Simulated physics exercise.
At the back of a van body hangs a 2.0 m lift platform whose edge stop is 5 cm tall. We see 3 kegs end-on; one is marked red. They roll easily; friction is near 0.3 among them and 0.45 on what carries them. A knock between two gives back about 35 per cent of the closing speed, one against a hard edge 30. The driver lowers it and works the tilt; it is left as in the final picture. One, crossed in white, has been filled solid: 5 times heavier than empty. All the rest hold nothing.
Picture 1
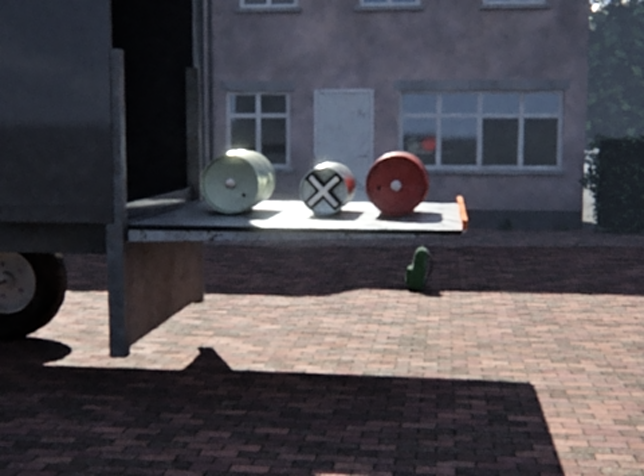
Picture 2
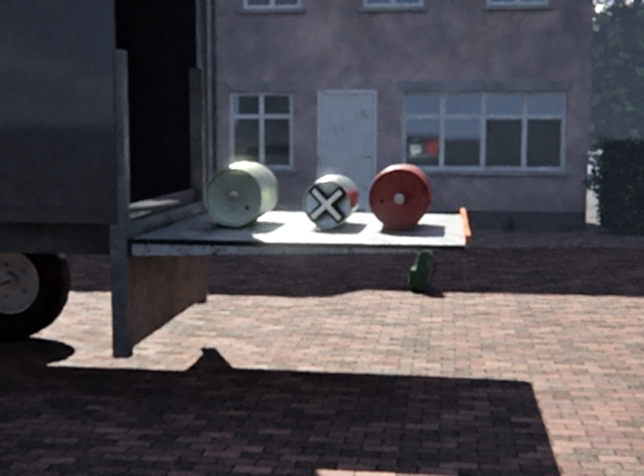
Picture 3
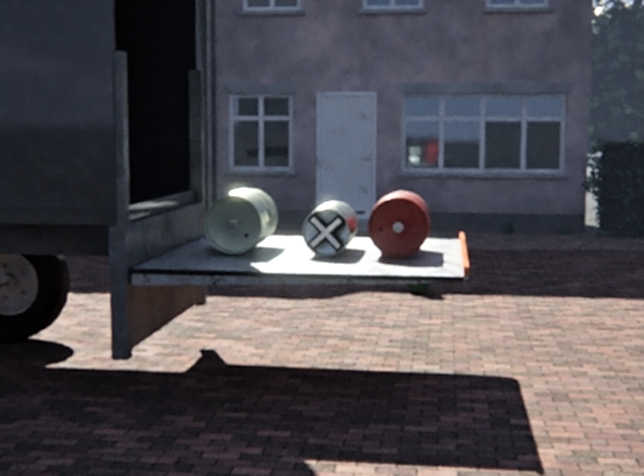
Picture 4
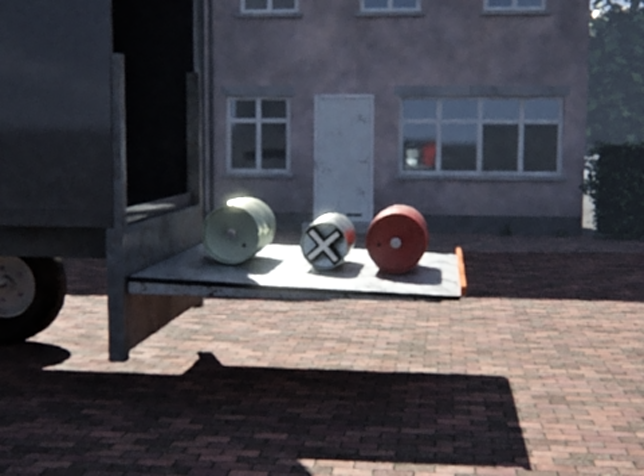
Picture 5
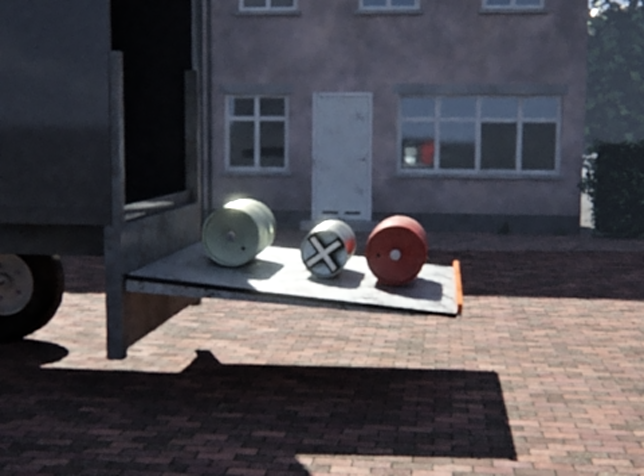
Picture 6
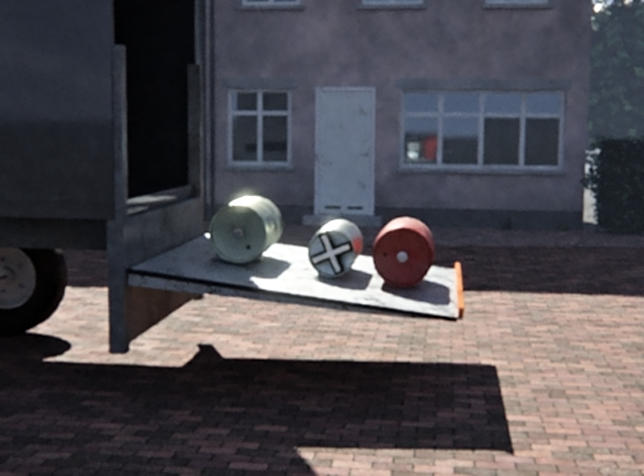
We see a pale green, a white-crossed and a red keg lying on a lift platform behind a van body; the platform lowers, then tilts down toward the right, and the kegs shift slightly to the right.
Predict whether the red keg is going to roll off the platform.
The red one jumps the stop.
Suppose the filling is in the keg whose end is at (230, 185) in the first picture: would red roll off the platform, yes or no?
In that case red yes.
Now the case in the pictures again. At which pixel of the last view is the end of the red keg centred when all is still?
Near (625, 364).
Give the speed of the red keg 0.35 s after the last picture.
Roughly 0.4 m/s.
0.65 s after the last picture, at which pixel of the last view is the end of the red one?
At about (440, 262).
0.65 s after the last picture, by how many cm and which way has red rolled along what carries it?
Red 25 right.
Another 0.35 s on from the last picture, red is on the plate, 25 cm from the stop, rolling right; 0 gone from the plate.
Another 0.65 s on from the last picture, red is on the plate, 15 cm from the stop, rolling right; 0 gone from the plate.
Another 0.95 s on from the last picture, red is on the plate, 5 cm from the stop, rolling right; 0 gone from the plate.
Another 1.35 s on from the last picture, red is over the stop and falling; 1 gone from the plate.
In the end (3.65 s after the last picture), red is off the lift, on the ground; 1 gone from the plate.
